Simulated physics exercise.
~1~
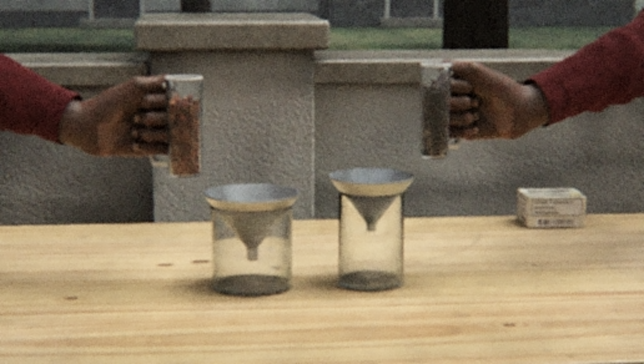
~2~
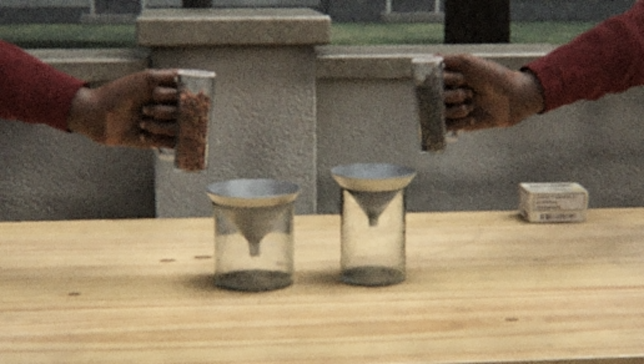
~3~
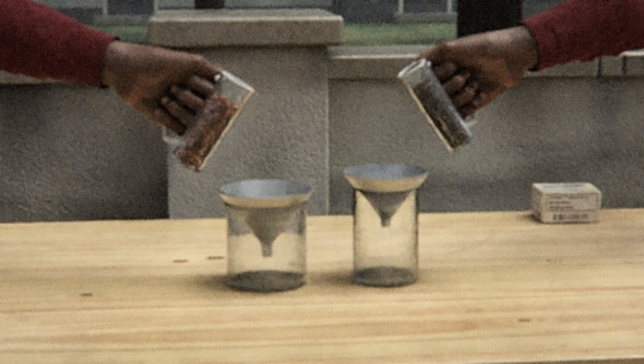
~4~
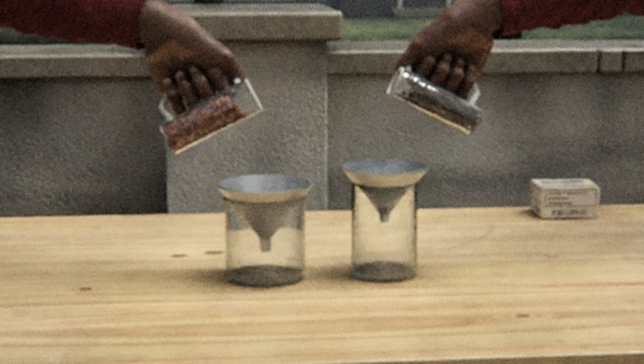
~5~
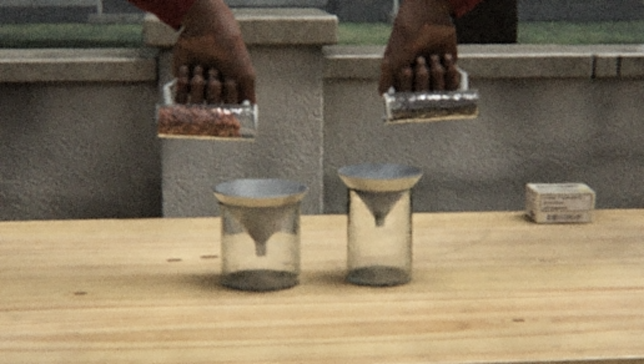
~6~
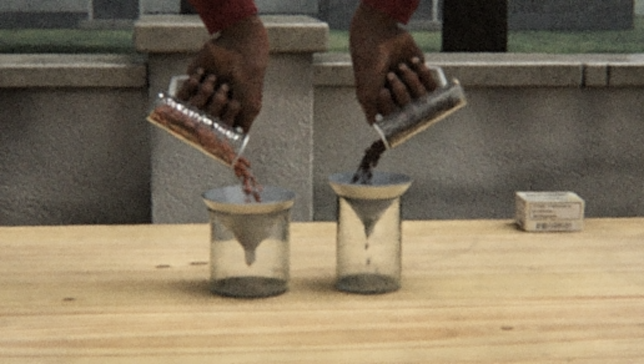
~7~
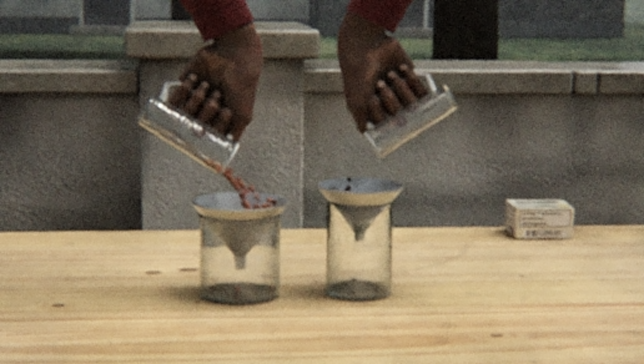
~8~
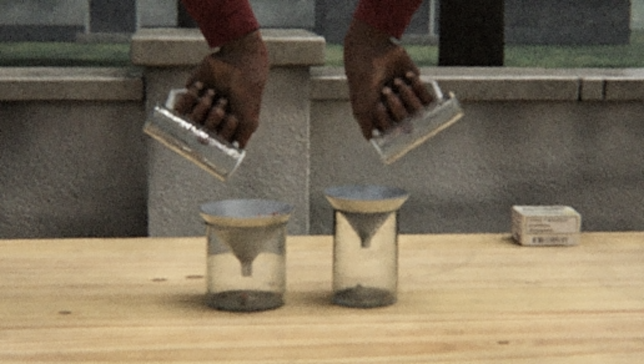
Two hands in red sleeves tipped glasses of reddish and dark bits over metal funnels set in clear jars on a wooden table, pouring until both glasses were empty, but nearly everything stuck in the funnels and barely any reached the jars.
